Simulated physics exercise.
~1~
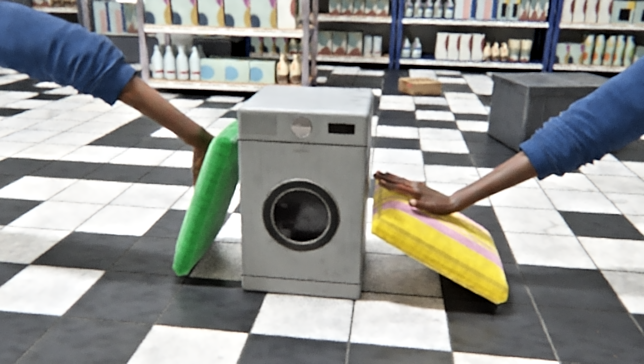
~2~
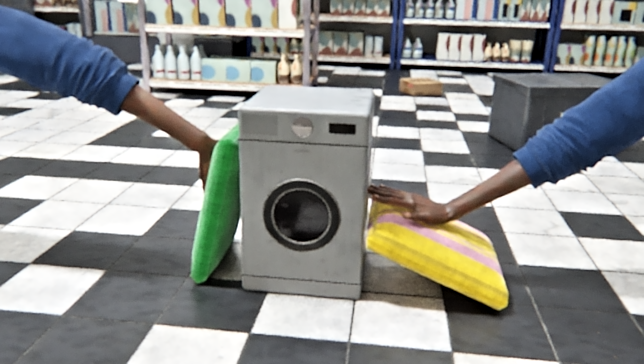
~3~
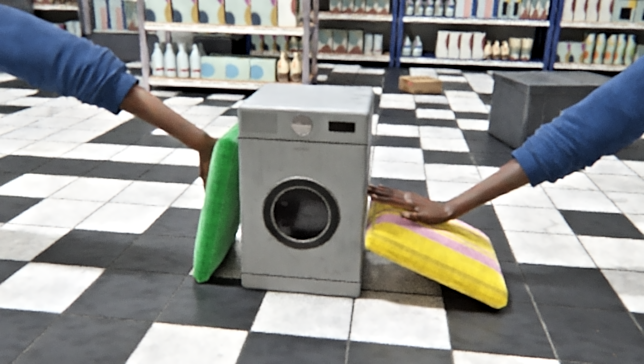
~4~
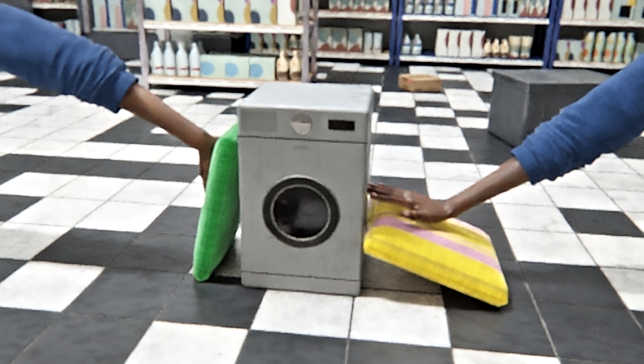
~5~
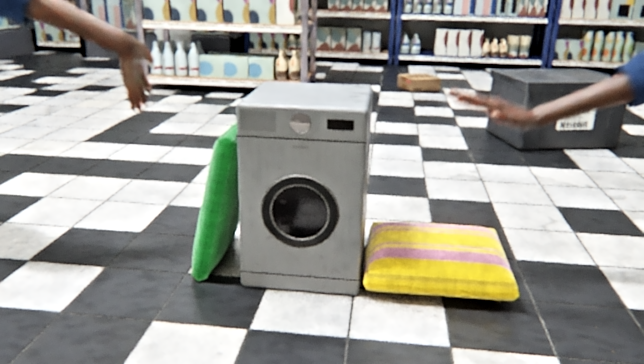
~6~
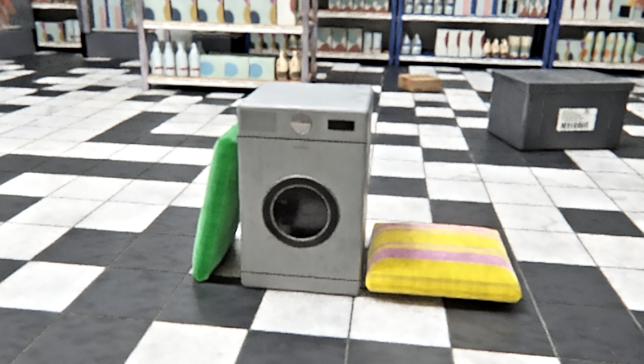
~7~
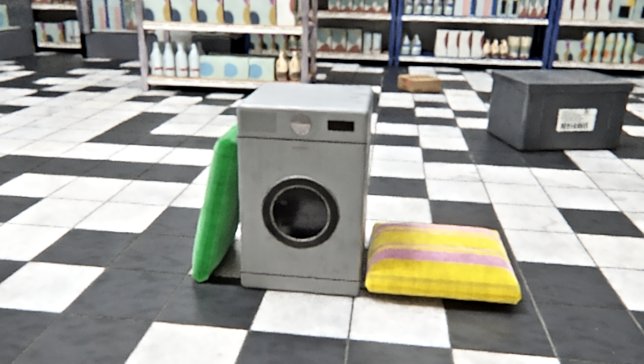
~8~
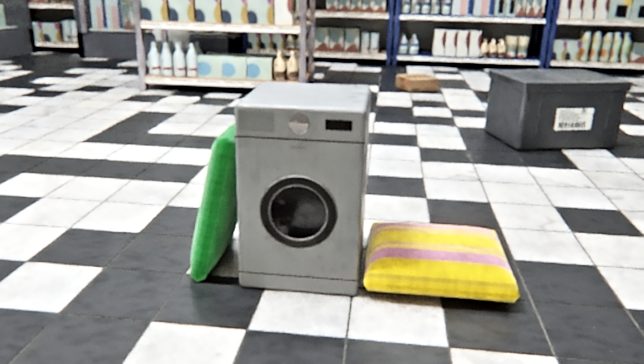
Two hands pressed a green pillow and a yellow cushion against the left and right sides of a grey machine, then let go and drew away. The green pillow stayed leaning, while the yellow cushion slid down and ended flat on the floor.
